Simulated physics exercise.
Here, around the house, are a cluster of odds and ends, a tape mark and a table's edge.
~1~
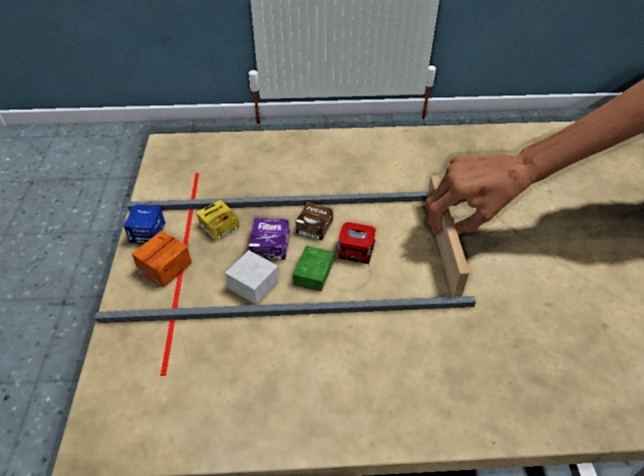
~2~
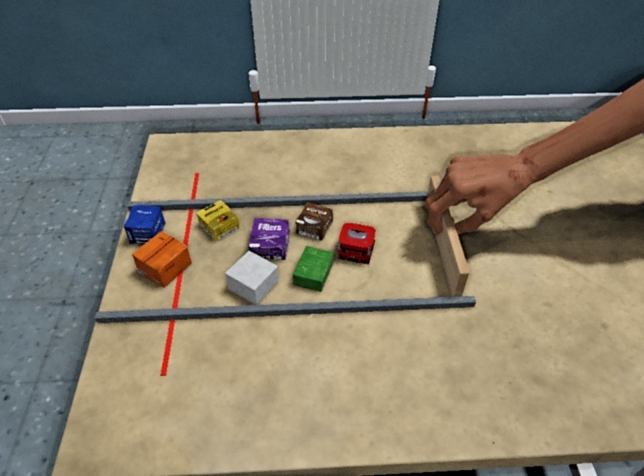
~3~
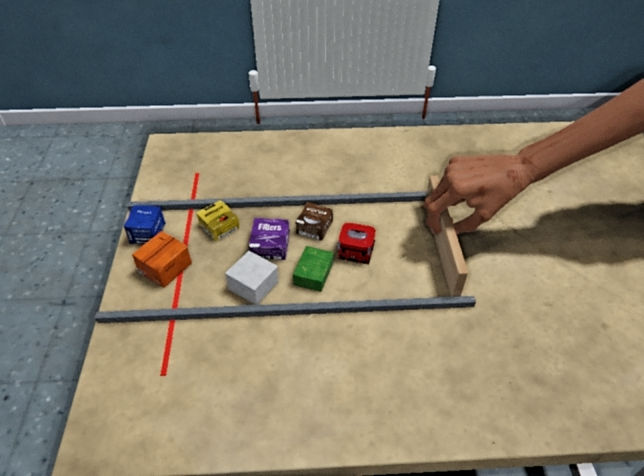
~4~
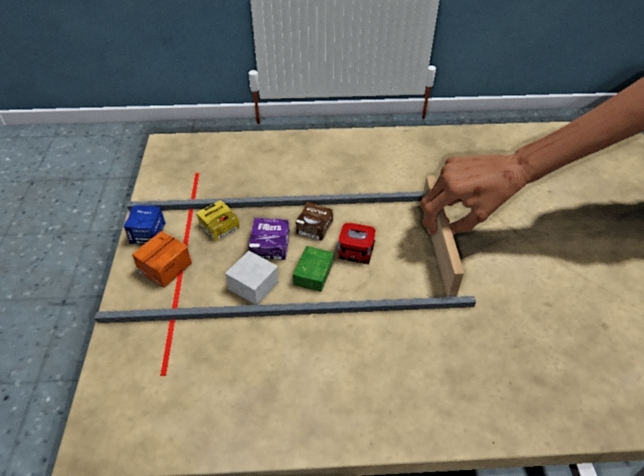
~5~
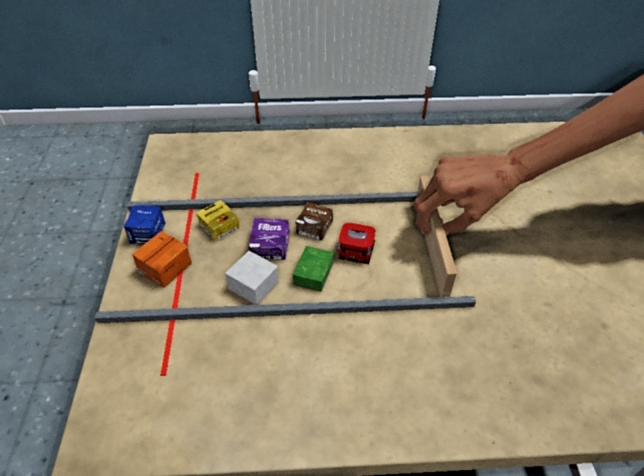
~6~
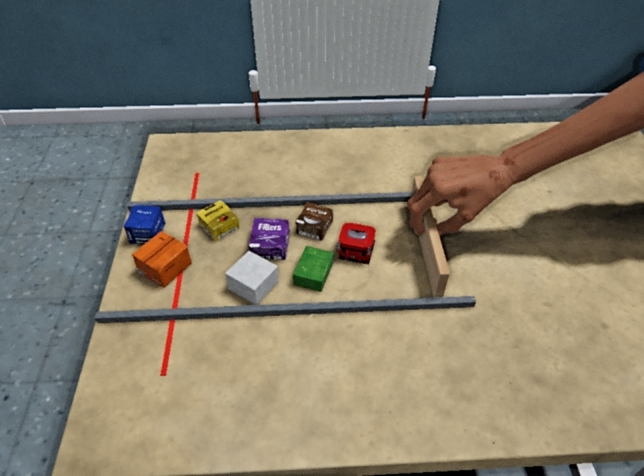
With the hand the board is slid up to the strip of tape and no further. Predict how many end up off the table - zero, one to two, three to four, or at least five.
One to two end up off the table.
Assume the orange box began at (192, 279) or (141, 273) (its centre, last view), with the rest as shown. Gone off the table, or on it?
Result for the orange box: Place one, it does not stay; place two, it does not stay.
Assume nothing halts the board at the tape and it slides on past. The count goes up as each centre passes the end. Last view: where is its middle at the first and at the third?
It sits around (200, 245) and after that around (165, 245).
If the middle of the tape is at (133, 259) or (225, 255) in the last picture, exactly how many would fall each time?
Result, try by try: 5, 0.
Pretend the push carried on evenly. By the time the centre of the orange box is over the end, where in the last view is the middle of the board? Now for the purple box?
Near (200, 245) in the first case, near (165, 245) in the other.
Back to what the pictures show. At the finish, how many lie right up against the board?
Counting them up gives 3.
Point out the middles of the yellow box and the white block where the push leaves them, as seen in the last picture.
Roughly (142, 218) for the first and roughly (124, 292) for the second.
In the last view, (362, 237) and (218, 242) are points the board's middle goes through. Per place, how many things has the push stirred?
First 1, after that 8.
Soon after, none off yet; blue box at rest near (145, 225); orange box at rest near (163, 259); yellow box at rest near (218, 221).
By the end, the number that fall off is one or two; fallen, orange box and blue box.
